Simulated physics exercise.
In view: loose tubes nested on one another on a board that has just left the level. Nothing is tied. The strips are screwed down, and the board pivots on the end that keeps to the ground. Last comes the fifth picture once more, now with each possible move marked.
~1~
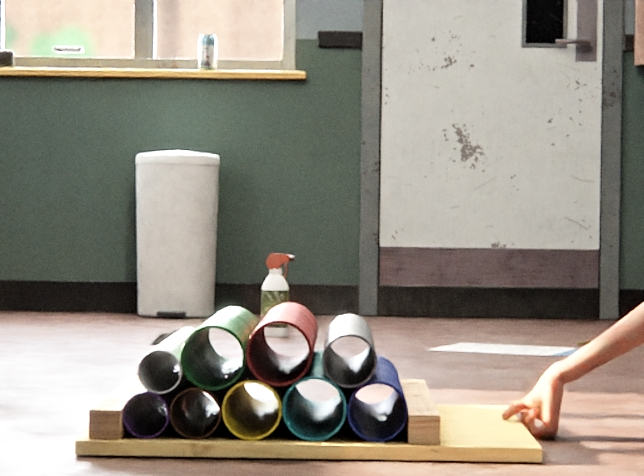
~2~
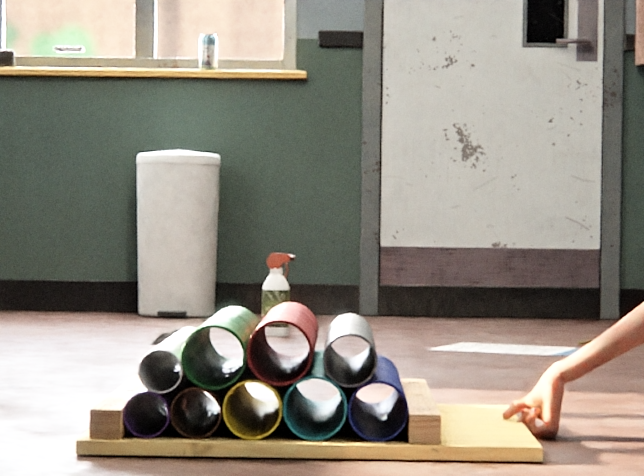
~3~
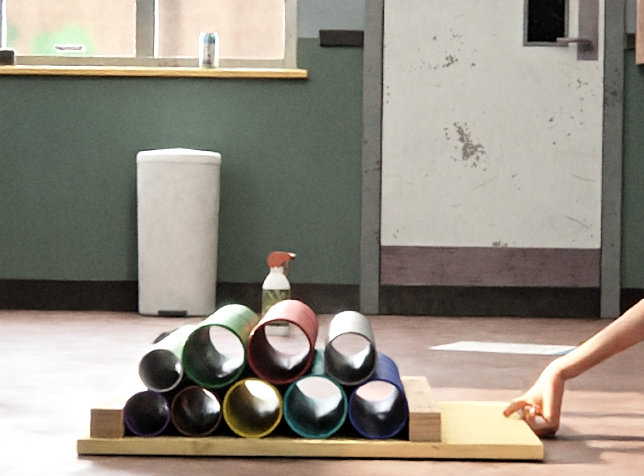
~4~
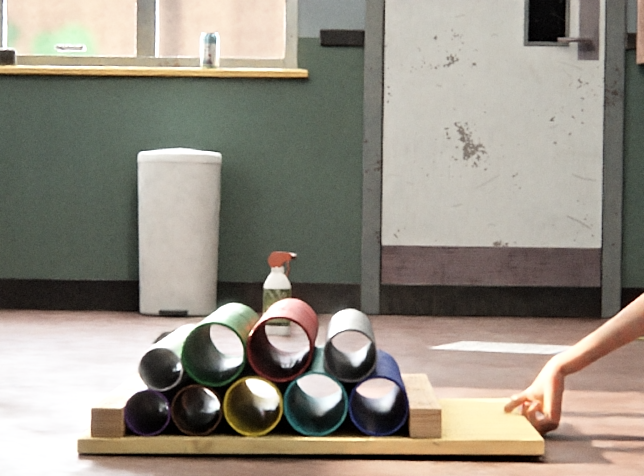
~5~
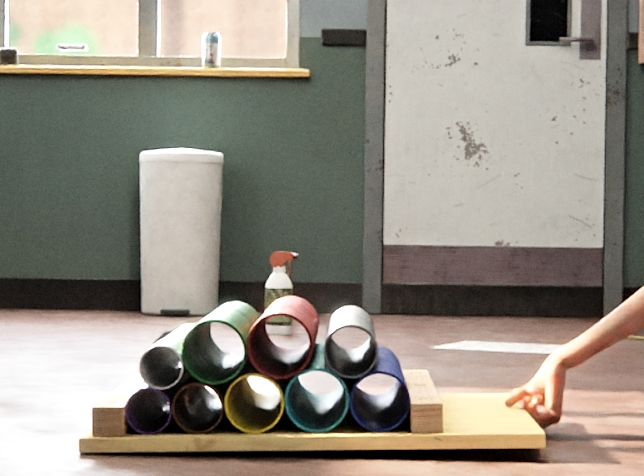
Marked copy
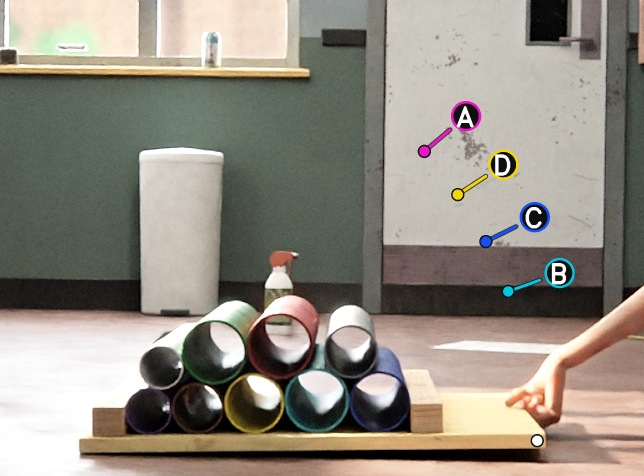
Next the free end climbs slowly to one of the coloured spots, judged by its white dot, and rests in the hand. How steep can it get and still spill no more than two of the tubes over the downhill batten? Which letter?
Lift it to B and no more.
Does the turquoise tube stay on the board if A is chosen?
Yes.
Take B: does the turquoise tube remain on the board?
Yes.
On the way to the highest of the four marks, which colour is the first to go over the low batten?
The white one.
On the marked copy, A at (424, 151); B at (508, 291); C at (486, 242); D at (458, 195); the white dot at (537, 440).
Taking B. A third of the way, board at 14°.
Two thirds of the way, board at 21°.
When it is over, board at 21°, two over the low batten (green, white).
As for the rest, A four over the low batten (red, green, white, grey); C three over the low batten (red, green, white); D three over the low batten (red, green, white).
